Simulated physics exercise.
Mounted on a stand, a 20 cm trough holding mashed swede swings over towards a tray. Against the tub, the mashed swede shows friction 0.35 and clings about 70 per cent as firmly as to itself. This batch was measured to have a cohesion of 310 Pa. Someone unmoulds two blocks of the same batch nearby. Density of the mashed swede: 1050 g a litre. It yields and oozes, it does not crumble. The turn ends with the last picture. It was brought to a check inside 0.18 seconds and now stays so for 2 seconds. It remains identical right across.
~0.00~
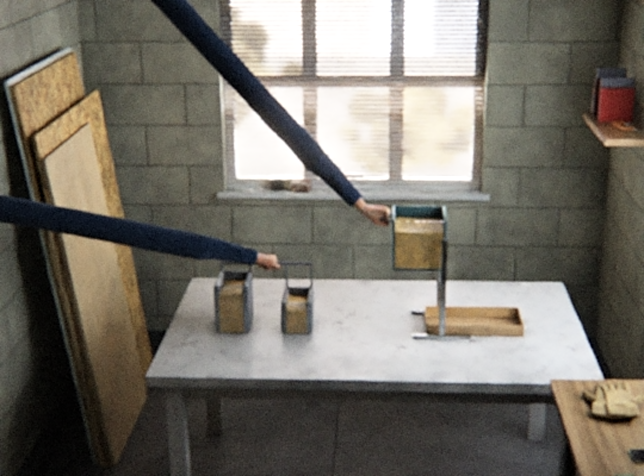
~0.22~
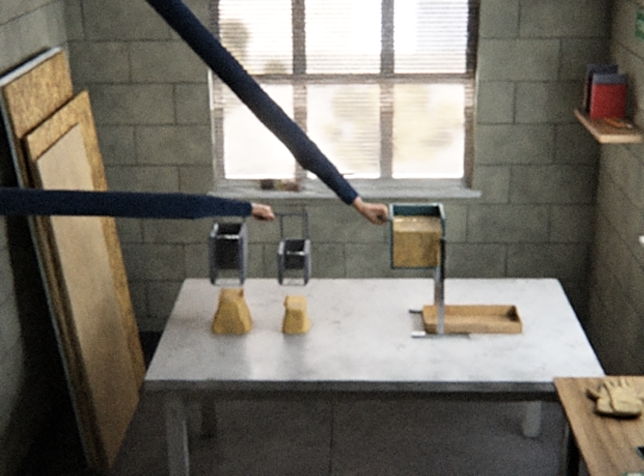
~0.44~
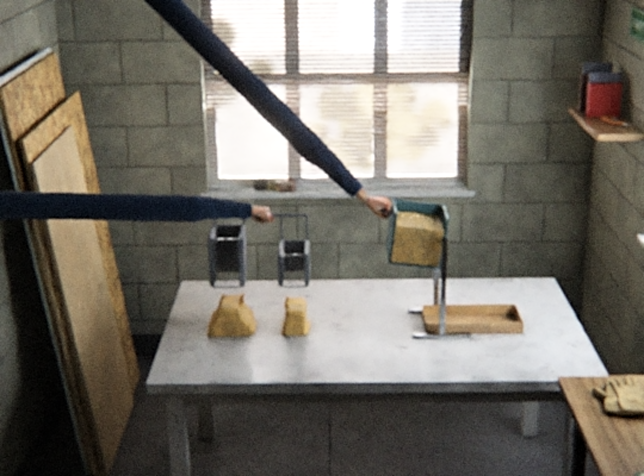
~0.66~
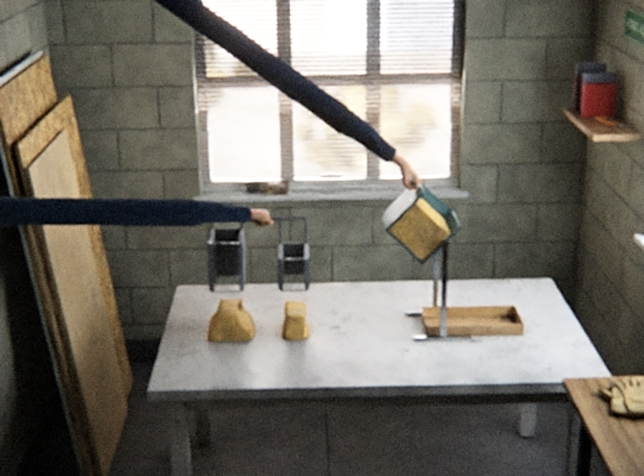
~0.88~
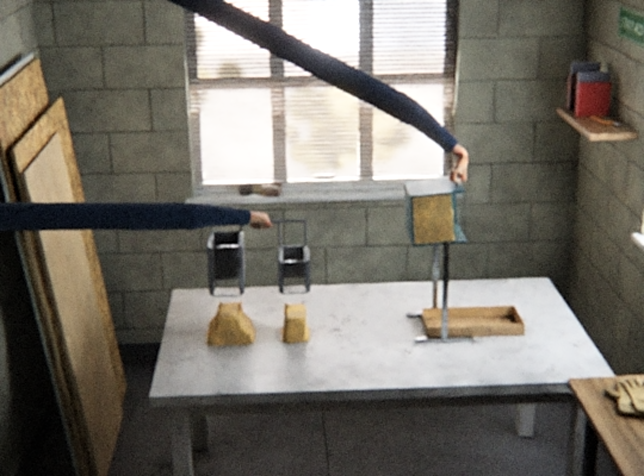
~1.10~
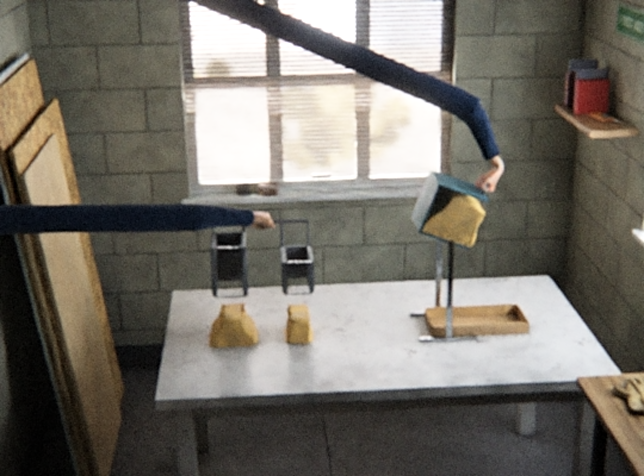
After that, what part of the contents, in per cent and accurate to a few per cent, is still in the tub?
The part still in the tub is near 0 out of 100.
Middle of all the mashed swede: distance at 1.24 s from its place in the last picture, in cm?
It has moved around 10 centimetres.
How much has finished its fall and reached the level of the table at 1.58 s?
Some 65 % has got all the way down.
By 1.24 s, the tub is at 111 degrees and holds 48 %.
By 1.41 s, the tub is at 111 degrees and holds 23 %.
By 1.58 s, the tub is at 111 degrees and holds 0 %.
By 1.75 s, the tub is at 111 degrees and holds 0 %.
By 3.10 s, at the end, the tub is at 111 degrees and holds 0 %.
